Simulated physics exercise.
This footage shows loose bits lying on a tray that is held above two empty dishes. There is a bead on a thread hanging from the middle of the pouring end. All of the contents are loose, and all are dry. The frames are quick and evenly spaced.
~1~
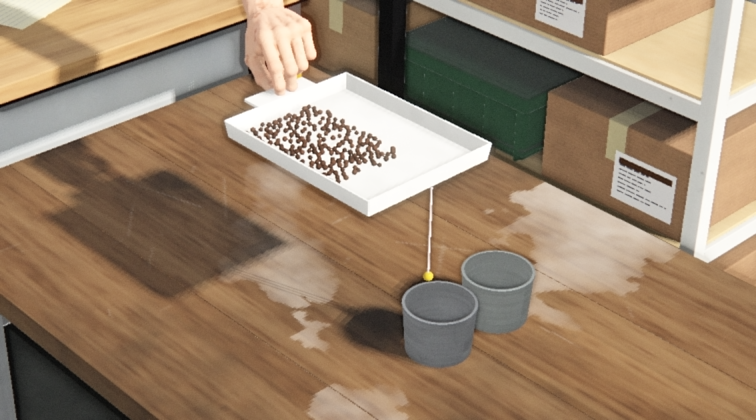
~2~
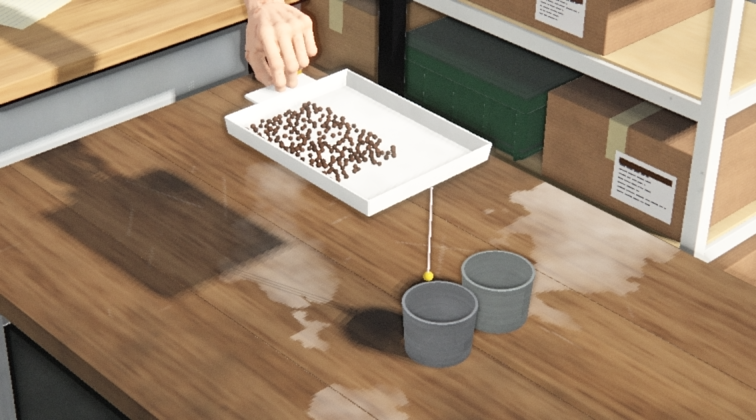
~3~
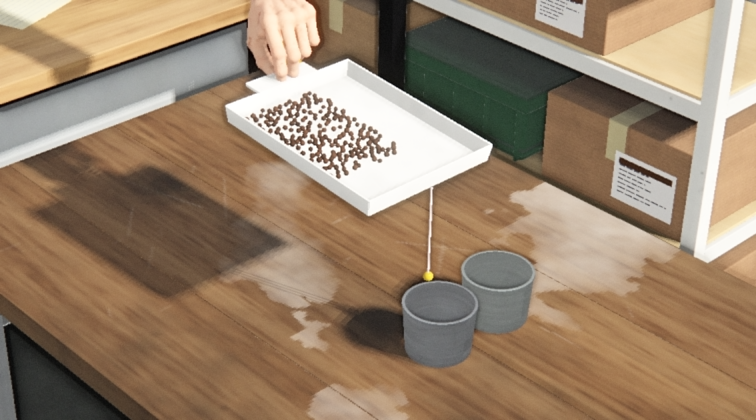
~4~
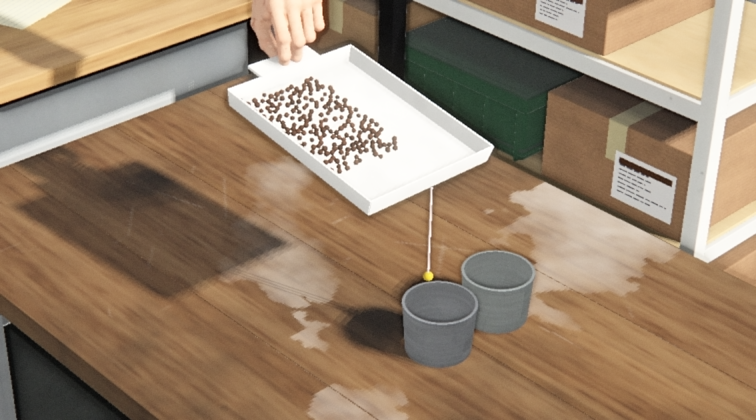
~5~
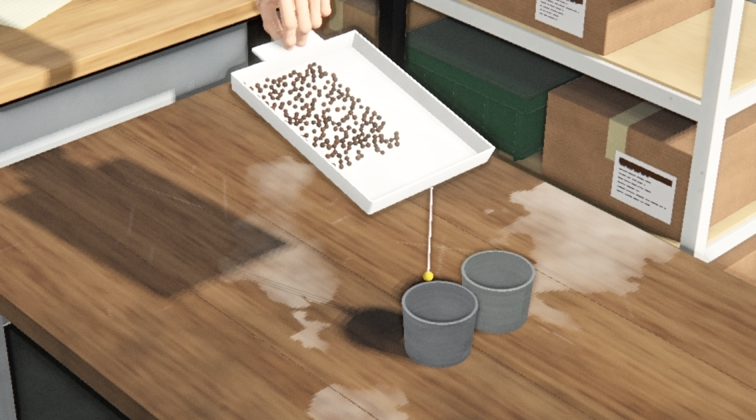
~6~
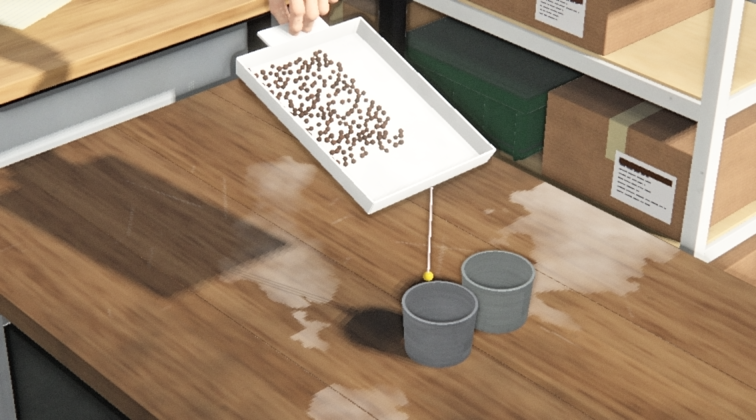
A hand grips the far end of a white tray above a wooden workbench, seen from above at an angle in a storeroom with boxes on shelves. Small dark brown berries lie loose on the tray, a yellow bead hangs on a thread from its near edge, and two grey dishes stand below. The hand raises its end, tilting the tray steadily, while the berries stay bunched on it and the camera remains still.
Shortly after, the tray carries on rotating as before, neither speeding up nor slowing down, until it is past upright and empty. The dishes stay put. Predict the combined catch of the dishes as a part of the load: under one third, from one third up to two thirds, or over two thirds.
Predicted combined catch: One third up to two thirds.
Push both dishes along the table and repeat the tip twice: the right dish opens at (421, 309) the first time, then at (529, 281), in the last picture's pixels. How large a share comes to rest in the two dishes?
The first position comes out at 20 per cent, the other at 50 per cent.
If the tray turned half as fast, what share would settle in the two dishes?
Around 60 percent.
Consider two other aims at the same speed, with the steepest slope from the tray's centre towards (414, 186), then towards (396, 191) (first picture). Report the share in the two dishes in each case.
In order, 30 in a hundred and 10 in a hundred.
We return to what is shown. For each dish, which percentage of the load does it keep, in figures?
So the left dish gets 30 % of the load, while the right one gets 20 %.
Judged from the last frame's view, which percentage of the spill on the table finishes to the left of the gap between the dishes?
Left share: Close to 40 %.
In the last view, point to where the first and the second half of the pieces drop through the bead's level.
The first part passes (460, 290); everything after passes (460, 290).
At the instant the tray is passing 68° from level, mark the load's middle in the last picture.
Centre estimate: (427, 182).
Just after the last frame, tray tipped steeply; the larger part on the tray; about a tenth in the air.
A moment on, tray tipped past a quarter turn; roughly half on the tray; about a tenth in the left dish; just a few in the right dish; about a tenth outside both; roughly a quarter in the air.
Further on, tray tipped past a quarter turn; roughly a third in the left dish; roughly a quarter in the right dish; roughly half outside both.
When it is over, tray tipped past a quarter turn; roughly a third in the left dish; roughly a quarter in the right dish; roughly half outside both.
